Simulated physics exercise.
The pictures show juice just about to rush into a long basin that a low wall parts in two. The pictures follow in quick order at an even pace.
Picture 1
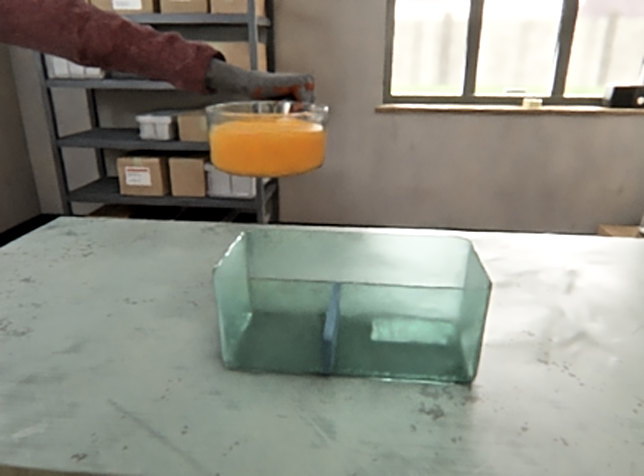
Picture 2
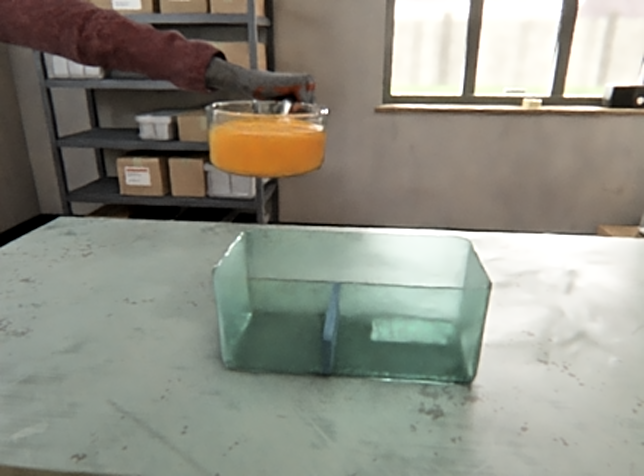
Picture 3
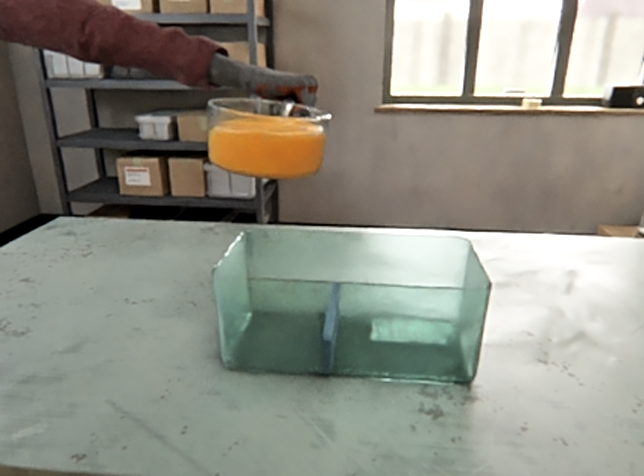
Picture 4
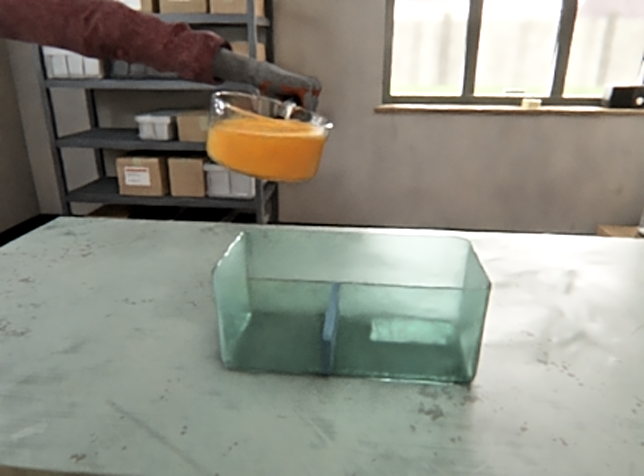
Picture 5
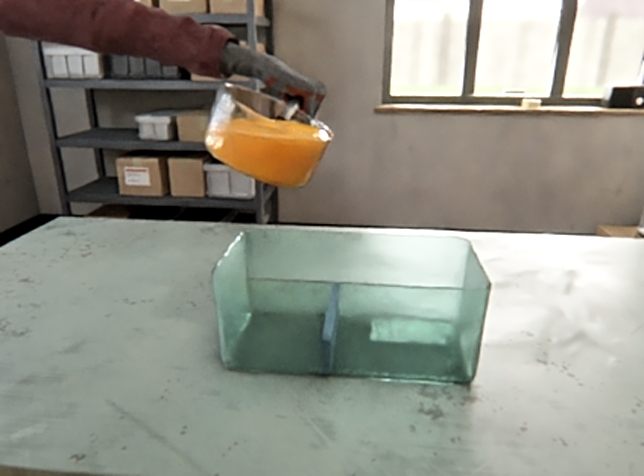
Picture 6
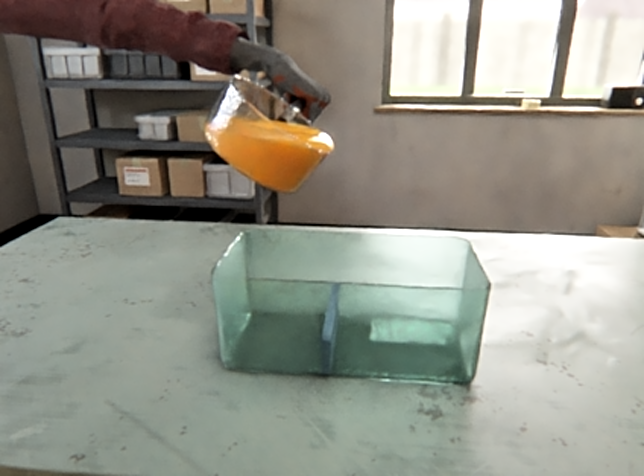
A gloved hand held a clear container of orange juice above a long, greenish see-through basin with a low dividing wall, then gradually tilted it to the right, more steeply as it went.
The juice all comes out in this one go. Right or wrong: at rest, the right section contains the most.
Right.
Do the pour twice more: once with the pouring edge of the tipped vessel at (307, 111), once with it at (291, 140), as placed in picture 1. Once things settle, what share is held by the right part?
Estimate: 60 per cent, then 30 per cent.
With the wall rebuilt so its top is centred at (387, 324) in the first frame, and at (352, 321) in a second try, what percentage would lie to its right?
The first placement gives around 15 percent, the second 60 percent.
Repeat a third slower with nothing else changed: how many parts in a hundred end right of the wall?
Roughly 85 percent.
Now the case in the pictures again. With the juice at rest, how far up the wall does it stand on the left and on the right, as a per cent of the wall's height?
Left 10 %, right 40 %.
A moment on, the tilt is 104° and 18 per cent is still to pour, 0 is left of the wall and 32 right of it.
Next, the tilt is 110° and 3 per cent is still to pour, 14 is left of the wall and 78 right of it.
Then the tilt is 110° and 0 per cent is still to pour, 19 is left of the wall and 79 right of it.
Later the tilt is 110° and 0 per cent is still to pour, 20 is left of the wall and 79 right of it.
At rest 20 per cent lies left of the wall, 79 right of it and 1 outside.
